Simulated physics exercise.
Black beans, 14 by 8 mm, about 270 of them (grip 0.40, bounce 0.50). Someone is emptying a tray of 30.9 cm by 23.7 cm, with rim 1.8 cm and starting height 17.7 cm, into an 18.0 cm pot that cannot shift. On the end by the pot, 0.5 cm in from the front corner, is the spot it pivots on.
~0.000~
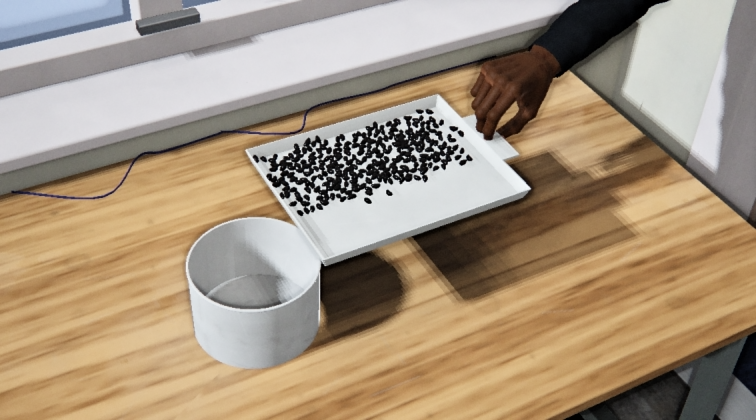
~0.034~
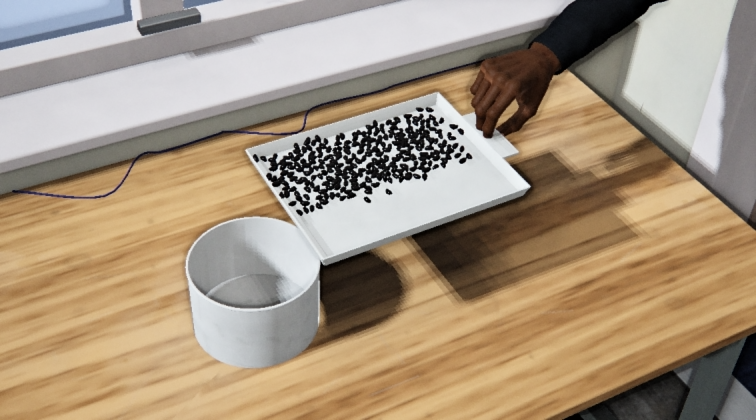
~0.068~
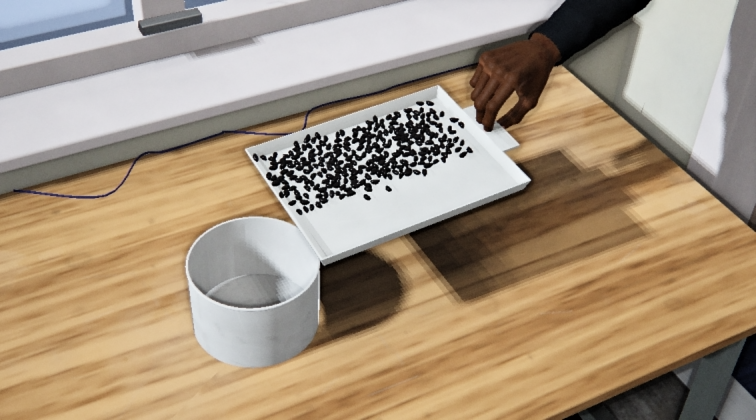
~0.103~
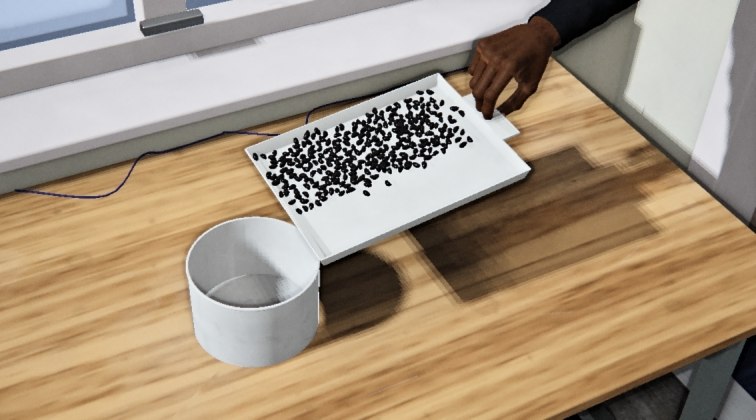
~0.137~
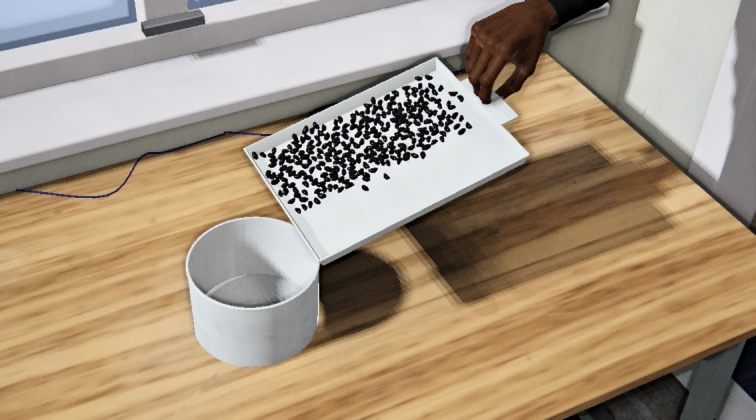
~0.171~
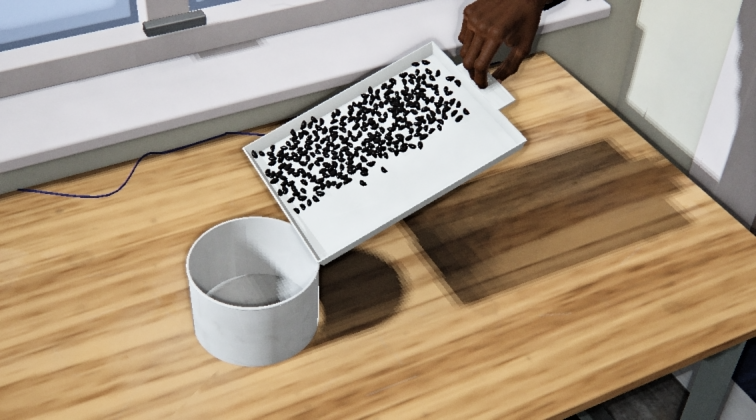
White tray of black beans tilting up at its right end as a hand lifts it beside a white pot on a wooden table.
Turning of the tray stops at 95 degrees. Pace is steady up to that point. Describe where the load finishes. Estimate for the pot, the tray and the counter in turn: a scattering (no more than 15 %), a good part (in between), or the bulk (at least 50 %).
Estimate - pot: The bulk, tray: A scattering, counter: A good part.
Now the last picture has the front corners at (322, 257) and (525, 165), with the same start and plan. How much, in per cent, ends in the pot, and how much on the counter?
Pot 10 % / counter 90 %.
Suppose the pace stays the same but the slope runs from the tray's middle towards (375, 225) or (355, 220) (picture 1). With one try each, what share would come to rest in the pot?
Estimate: Some 0 % and some 5 % respectively.
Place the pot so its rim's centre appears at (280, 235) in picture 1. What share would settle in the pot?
About 25 per cent.
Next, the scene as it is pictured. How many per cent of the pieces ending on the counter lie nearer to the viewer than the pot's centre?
About 40 percent of the spill.
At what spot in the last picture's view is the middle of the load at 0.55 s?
The middle of the load should be near (259, 194) then.
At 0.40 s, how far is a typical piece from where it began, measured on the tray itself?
About 3 cm.
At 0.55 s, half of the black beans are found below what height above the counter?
Roughly 20 centimetres, give or take.
After 0.40 s, tilt 58 degrees; the tray holds 100 %, the pot 0 %.
After 0.55 s, tilt 84 degrees; the tray holds 90 %, the pot 0 %.
After 0.83 s, tilt 95 degrees; the tray holds 0 %, the pot 75 %.
At rest (2.0 s), pot 75 %, tray 0 %, counter 25 %.
